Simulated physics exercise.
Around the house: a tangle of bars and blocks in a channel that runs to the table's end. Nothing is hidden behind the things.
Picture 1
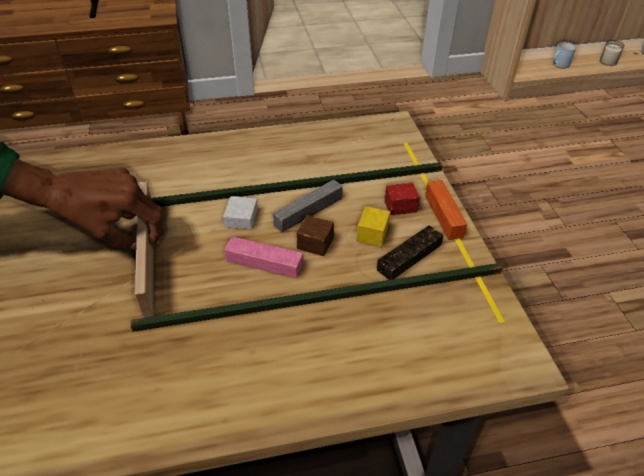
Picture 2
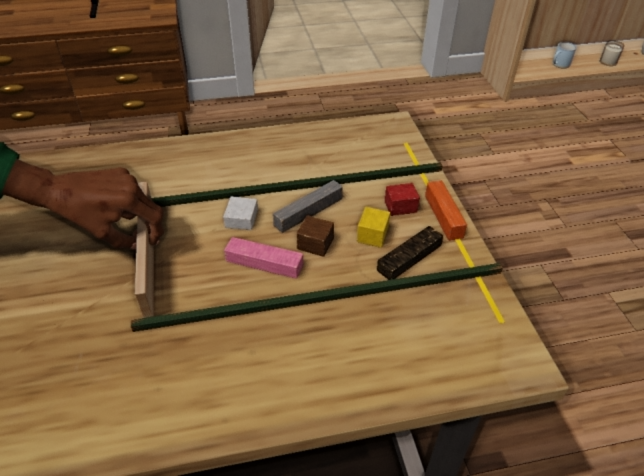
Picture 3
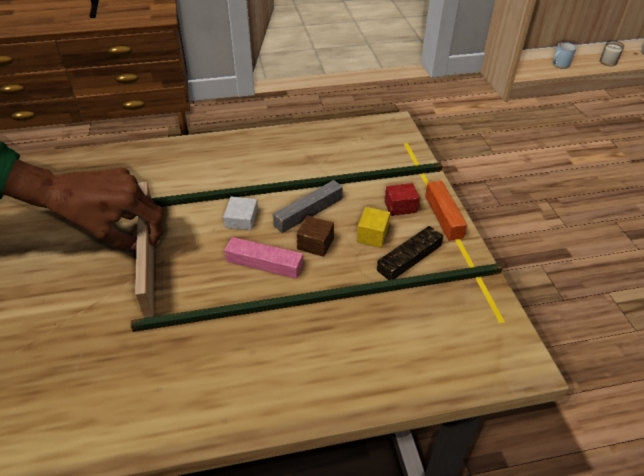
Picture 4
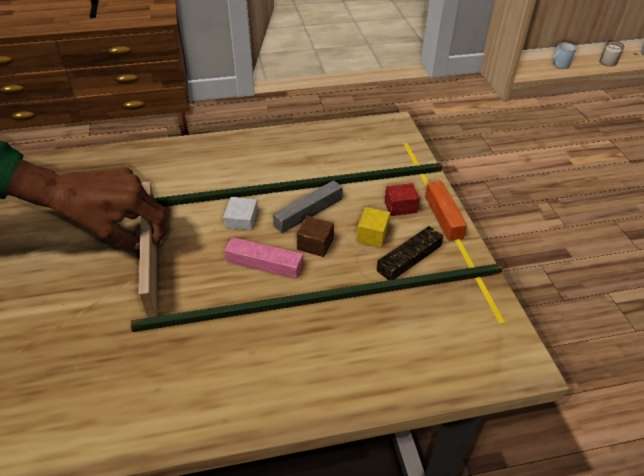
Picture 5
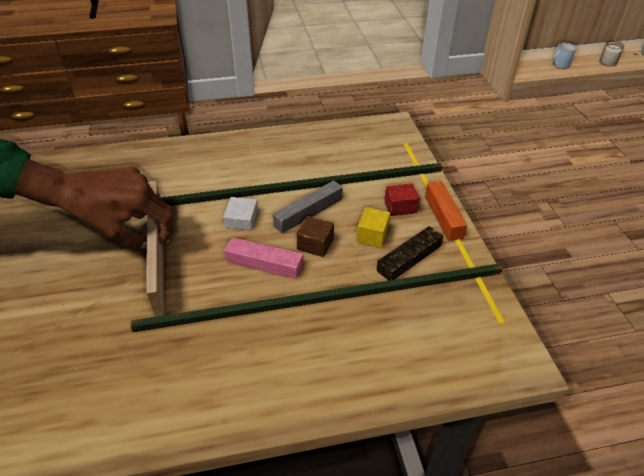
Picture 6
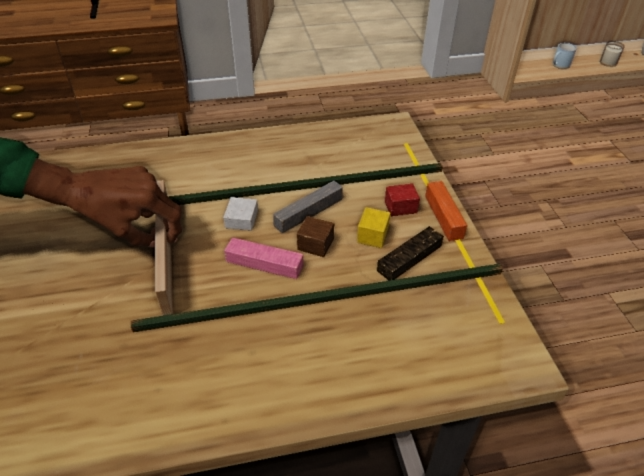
A hand at the left holds a wooden board upright between two dark green rails on a tabletop, at first keeping it nearly still, then sliding it slightly to the right. The scattered colored blocks and bars, including the orange one by the yellow tape, stay in place, with the board still short of them.
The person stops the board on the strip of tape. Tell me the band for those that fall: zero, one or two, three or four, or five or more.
Outcome: The number that fall off is five or more.
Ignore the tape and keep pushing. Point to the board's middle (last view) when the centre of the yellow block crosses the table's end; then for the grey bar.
Its middle is around (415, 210) and around (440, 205).
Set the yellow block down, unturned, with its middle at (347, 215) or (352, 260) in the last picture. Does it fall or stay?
In turn it tumbles off; falls.
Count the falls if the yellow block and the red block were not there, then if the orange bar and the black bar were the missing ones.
The counts: 4 and 4.
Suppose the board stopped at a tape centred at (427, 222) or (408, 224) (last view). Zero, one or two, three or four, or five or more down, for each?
In that order: Three to four; 1 or 2.
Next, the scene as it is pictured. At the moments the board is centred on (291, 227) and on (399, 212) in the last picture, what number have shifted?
The counts are 4 and 8.
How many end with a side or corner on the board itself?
It touches 2.
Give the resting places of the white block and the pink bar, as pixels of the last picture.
Near (442, 181) and (471, 239).
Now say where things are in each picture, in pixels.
Orange bar (445, 209); red block (402, 199); black bar (411, 252); board (146, 246); tape (446, 218), in the first picture.
Red block (402, 199); pink bar (264, 258), in the second picture.
Black bar (411, 253); yellow block (374, 227), in the third picture.
Orange bar (445, 210); white block (241, 213), in the fourth picture.
Red block (402, 200); brown block (315, 236), in the fifth picture.
Orange bar (445, 210); red block (402, 200); black bar (411, 253); board (164, 244); tape (446, 219), in the sixth picture.
A little later, none off yet; orange bar at rest near (445, 210); red block at rest near (402, 200); black bar at rest near (411, 253).
Next, none off yet; orange bar at rest near (446, 210); red block shifted a little near (413, 202); black bar shifted a little near (428, 254).
When it is over, the number that fall off is five or more; down, brown block, grey bar, yellow block, black bar, red block and orange bar.
